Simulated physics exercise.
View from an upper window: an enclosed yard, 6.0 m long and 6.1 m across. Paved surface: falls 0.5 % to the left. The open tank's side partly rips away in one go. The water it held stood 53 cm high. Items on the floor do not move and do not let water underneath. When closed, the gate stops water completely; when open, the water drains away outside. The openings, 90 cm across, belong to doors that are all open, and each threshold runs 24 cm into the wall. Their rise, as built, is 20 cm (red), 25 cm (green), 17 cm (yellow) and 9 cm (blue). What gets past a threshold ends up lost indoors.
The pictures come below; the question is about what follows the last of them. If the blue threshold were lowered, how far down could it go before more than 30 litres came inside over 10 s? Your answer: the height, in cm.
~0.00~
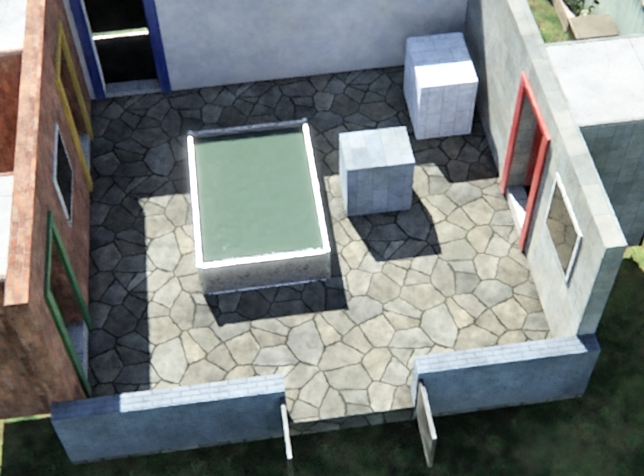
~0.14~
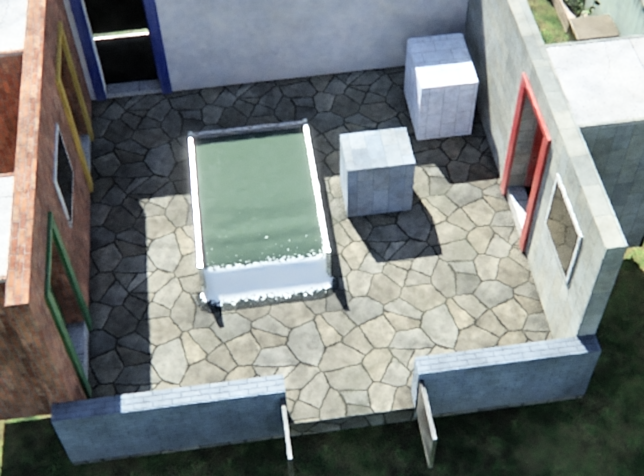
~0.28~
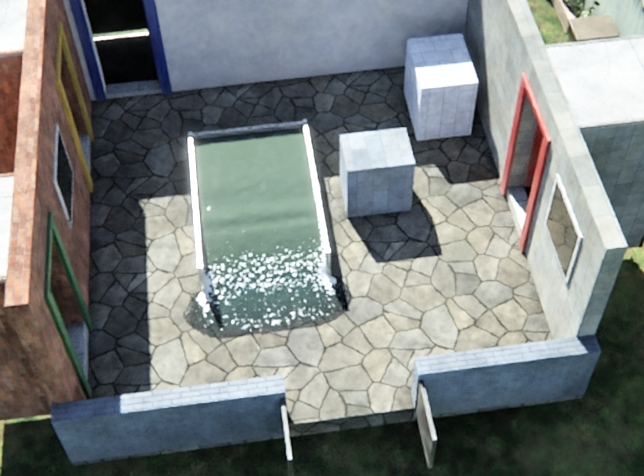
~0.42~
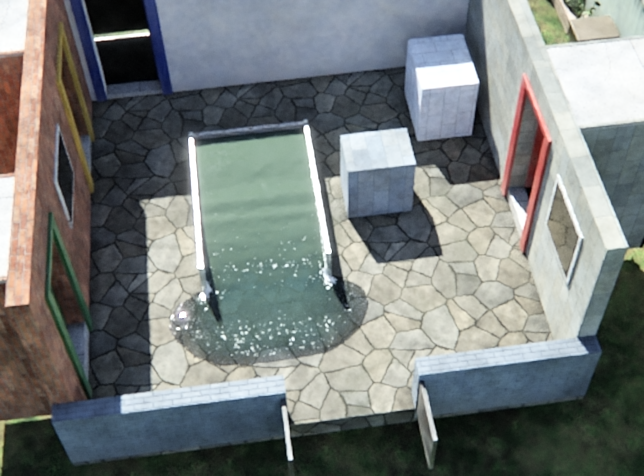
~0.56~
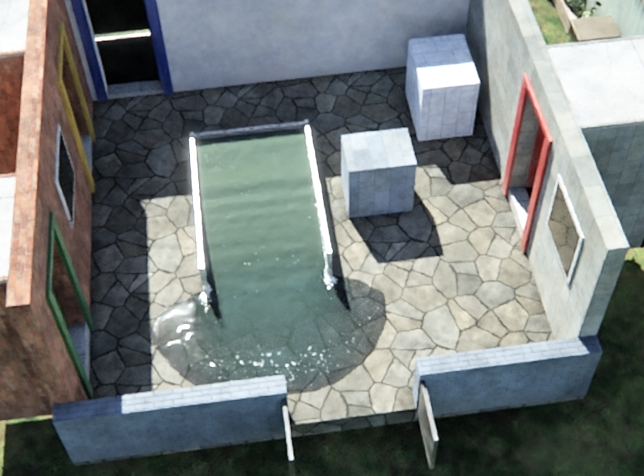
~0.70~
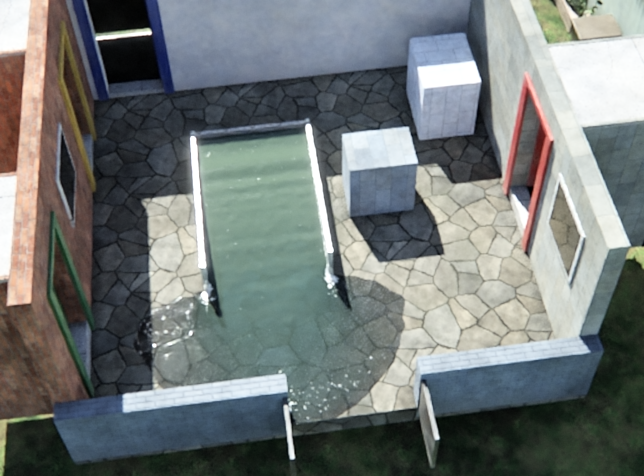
Down to about 9.5 cm.
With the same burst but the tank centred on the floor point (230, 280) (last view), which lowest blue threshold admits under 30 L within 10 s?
A height near 13.5 cm.
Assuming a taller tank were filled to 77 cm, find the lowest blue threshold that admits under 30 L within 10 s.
15 cm.
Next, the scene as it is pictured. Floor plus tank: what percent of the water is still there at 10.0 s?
Roughly 58 in a hundred.
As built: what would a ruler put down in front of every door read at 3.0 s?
Door by door, in centimetres - red 0, green 19, yellow 0, blue 0.
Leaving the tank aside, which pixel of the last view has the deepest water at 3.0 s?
Around pixel (106, 431).
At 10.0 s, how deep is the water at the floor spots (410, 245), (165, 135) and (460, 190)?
Close to 2, 6 and 2 cm deep.
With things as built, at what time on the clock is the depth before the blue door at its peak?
That happens close to 5.5 s on the clock.
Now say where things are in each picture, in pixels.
Still water, 53 cm deep, in the open tank at (256, 193); the blue door at (123, 48) is dry, in the first frame.
The gap is at (266, 277), the front 0.3 m out at (210, 306); the back of the open tank holds 53 cm, in the second frame.
The gap is at (266, 278), the front 0.7 m out at (216, 332); the back of the open tank holds 53 cm, in the third frame.
The front is at (265, 357), 1.2 m from the gap at (267, 279); 2.2 m2 of floor is wet, 53 cm left at the back, in the fourth frame.
Water pours out at (268, 279) and has run 1.6 m, to a hidden place; about 6 cm deep outside, 53 cm at the back, in the fifth frame.
Water pours out at (269, 278) and has run 2.2 m, to a hidden place; about 6 cm deep outside, 52 cm at the back; 4.2 m in a straight line remain to the blue door at (126, 48), in the sixth frame.
After 1.4 s water covers 25 % of the floor, deepest (32 cm) near (262, 398); it has not reached the blue door.
After 3.0 s water covers 35 % of the floor, deepest (32 cm) near (106, 431); it has not reached the blue door.
After 10.0 s water covers 95 % of the floor, deepest (8 cm) near (94, 194); 7 cm at the blue door, 32 litres in over its 9 cm threshold.
At the blue door as built, the water arrived by 4.6 s and peaked near 15 cm at 5.6 s.
With a threshold of 8.5 cm, 38 litres would have come in within the 10 s; with 11.5 cm, 10 litres. So under 30 litres takes about 9.5 cm.
